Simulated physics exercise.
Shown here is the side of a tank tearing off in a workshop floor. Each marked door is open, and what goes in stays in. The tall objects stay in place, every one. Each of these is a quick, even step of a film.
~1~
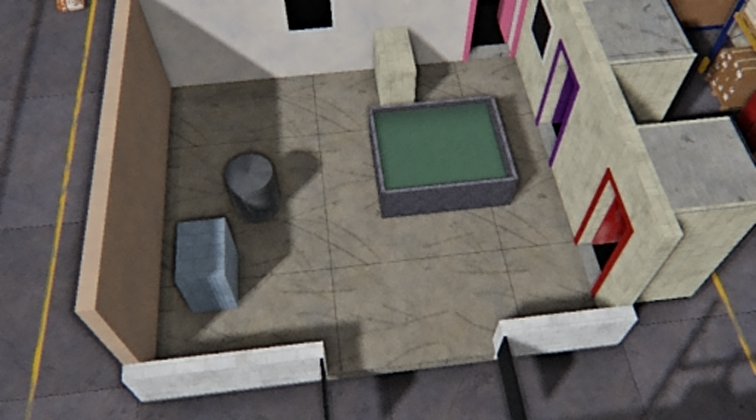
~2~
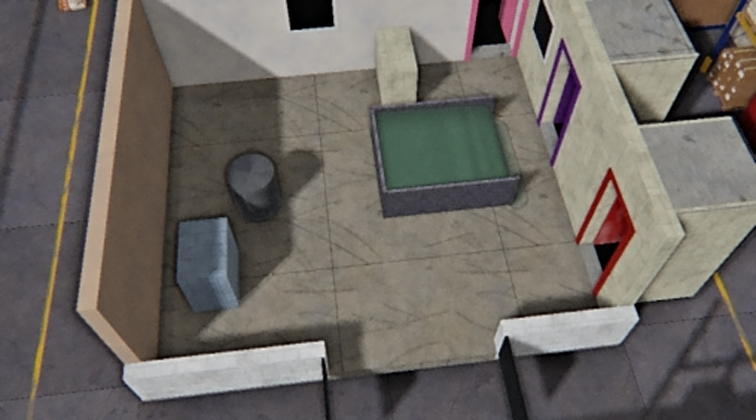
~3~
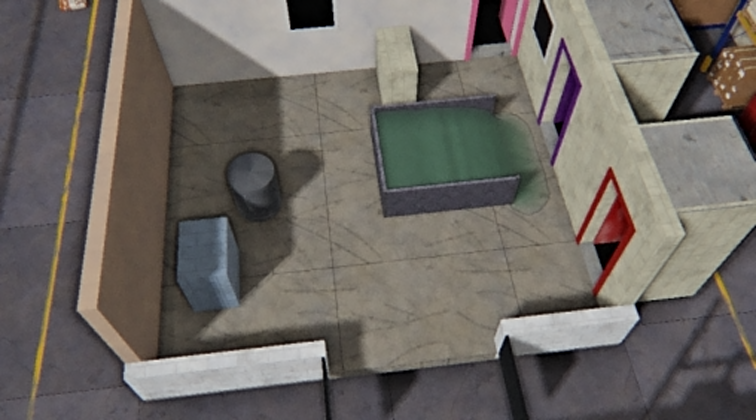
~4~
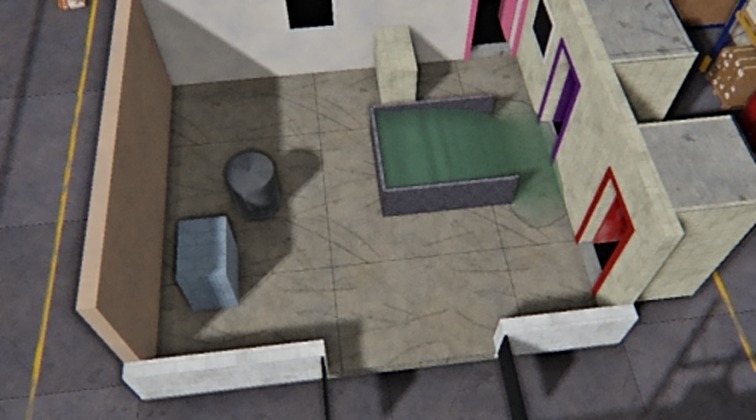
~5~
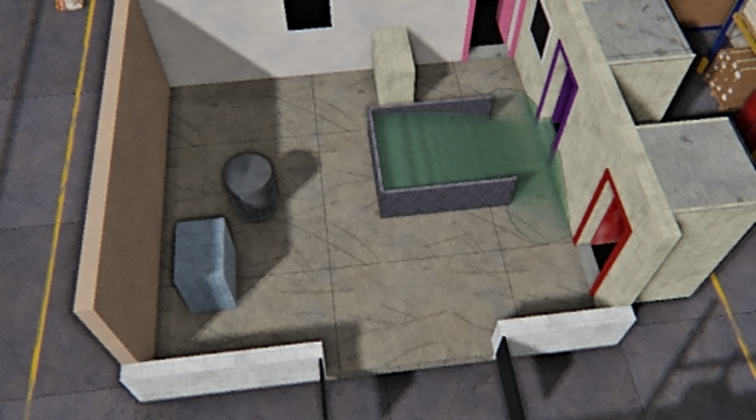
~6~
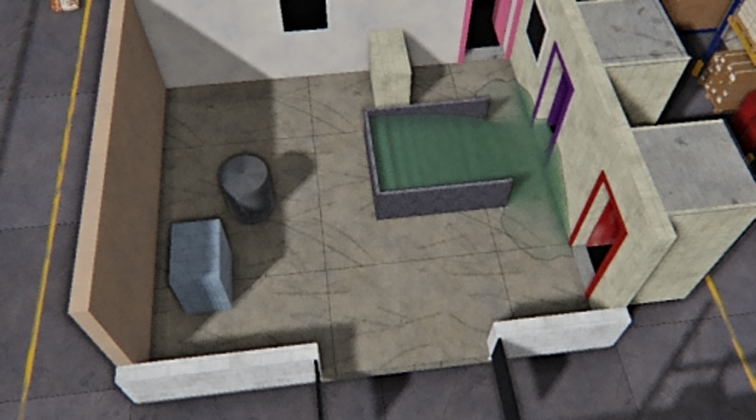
Green water poured out of a dark-walled tank when its right side came away, spreading across the workshop floor to the wall with the purple doorway, while the barrel and box stayed still.
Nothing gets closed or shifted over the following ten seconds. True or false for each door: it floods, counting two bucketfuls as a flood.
Pink door - true; purple door - true; red door - true.
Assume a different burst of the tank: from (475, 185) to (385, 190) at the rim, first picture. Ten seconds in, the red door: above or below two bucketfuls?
In that case the red door crosses the line.
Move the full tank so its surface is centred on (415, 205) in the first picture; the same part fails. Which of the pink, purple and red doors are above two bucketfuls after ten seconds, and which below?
I'd say pink door crosses the threshold, purple door crosses the threshold, and red door crosses the threshold.
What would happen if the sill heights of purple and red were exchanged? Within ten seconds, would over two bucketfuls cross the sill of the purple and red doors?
Briefly, the purple door overflows and the red door stays within bounds.
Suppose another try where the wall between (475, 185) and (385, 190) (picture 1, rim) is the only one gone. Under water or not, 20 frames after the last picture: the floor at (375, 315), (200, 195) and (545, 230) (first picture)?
First soaked through, second kept bare, third soaked through.
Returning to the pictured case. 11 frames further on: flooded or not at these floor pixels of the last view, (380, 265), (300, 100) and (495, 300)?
Result, in order: Unflooded / unflooded / waterlogged.
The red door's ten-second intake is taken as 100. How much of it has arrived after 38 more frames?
Something like 75 in a hundred.
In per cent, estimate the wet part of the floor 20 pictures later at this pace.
That should be about 35 %.
A moment on, water covers 15 % of the floor; the pink door under two buckets in, the purple door far over two buckets in, the red door wet at the sill, nothing in.
Next, water covers 25 % of the floor; the pink door over two buckets in, the purple door far over two buckets in, the red door under two buckets in.
Then, water covers 35 % of the floor; the pink door far over two buckets in, the purple door far over two buckets in, the red door under two buckets in.
Later, water covers 70 % of the floor; the pink door far over two buckets in, the purple door far over two buckets in, the red door over two buckets in.
In the end, water covers 95 % of the floor; the pink door far over two buckets in, the purple door far over two buckets in, the red door over two buckets in.
